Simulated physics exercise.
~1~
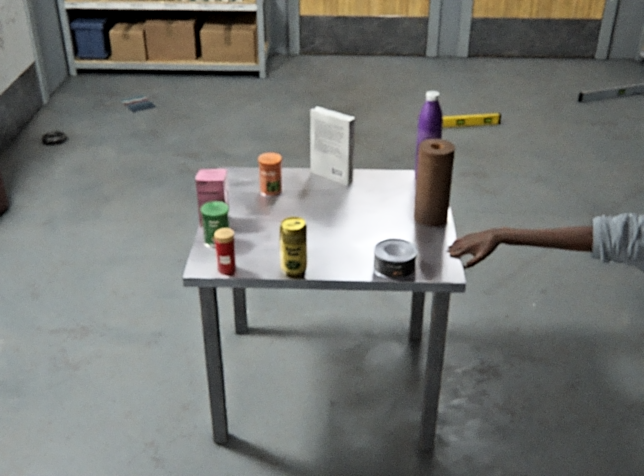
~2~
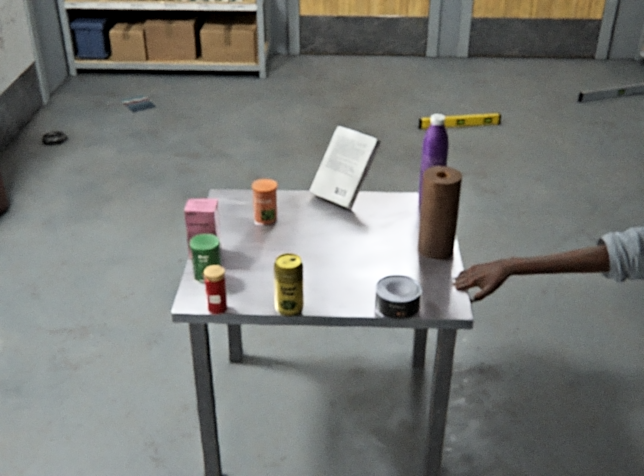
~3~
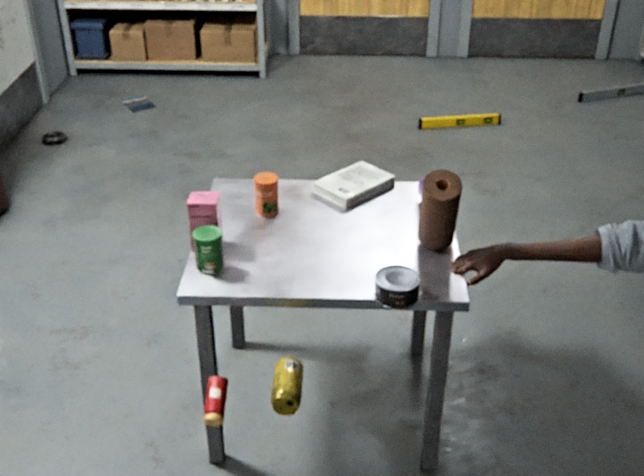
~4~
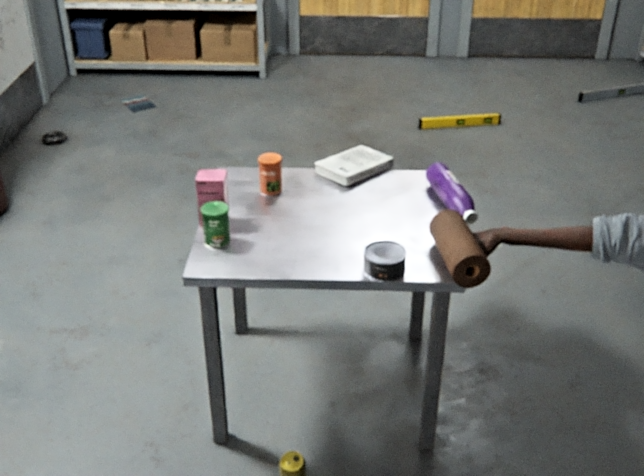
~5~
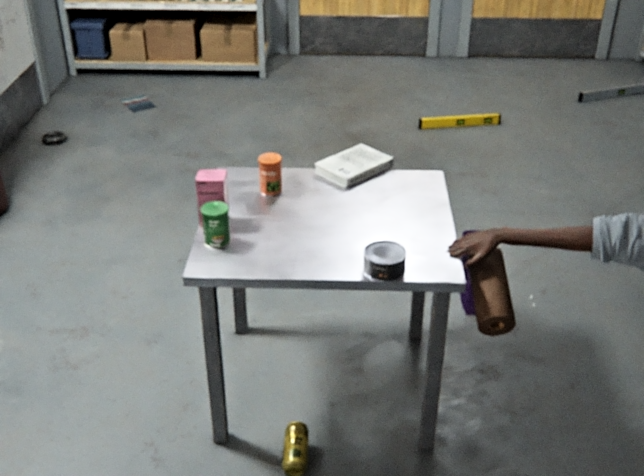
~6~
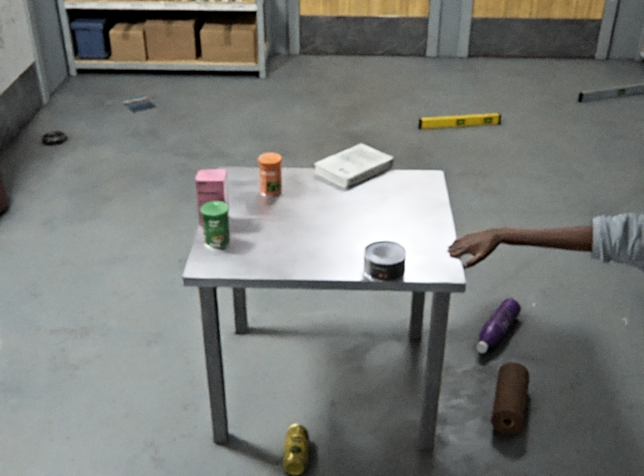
A small table crowded with tins, boxes and bottles stands in a grey-floored workshop, seen from slightly above, with a hand at its right edge. The table jerks towards the viewer, and the white book at the back tips over. As the table moves back, the red shaker and yellow can drop off the front edge. The purple bottle and brown roll topple at the right and fall to the floor beside the table. The pink carton, green tin and orange tin stay upright at the left, with the black tub near the front and the book lying flat.
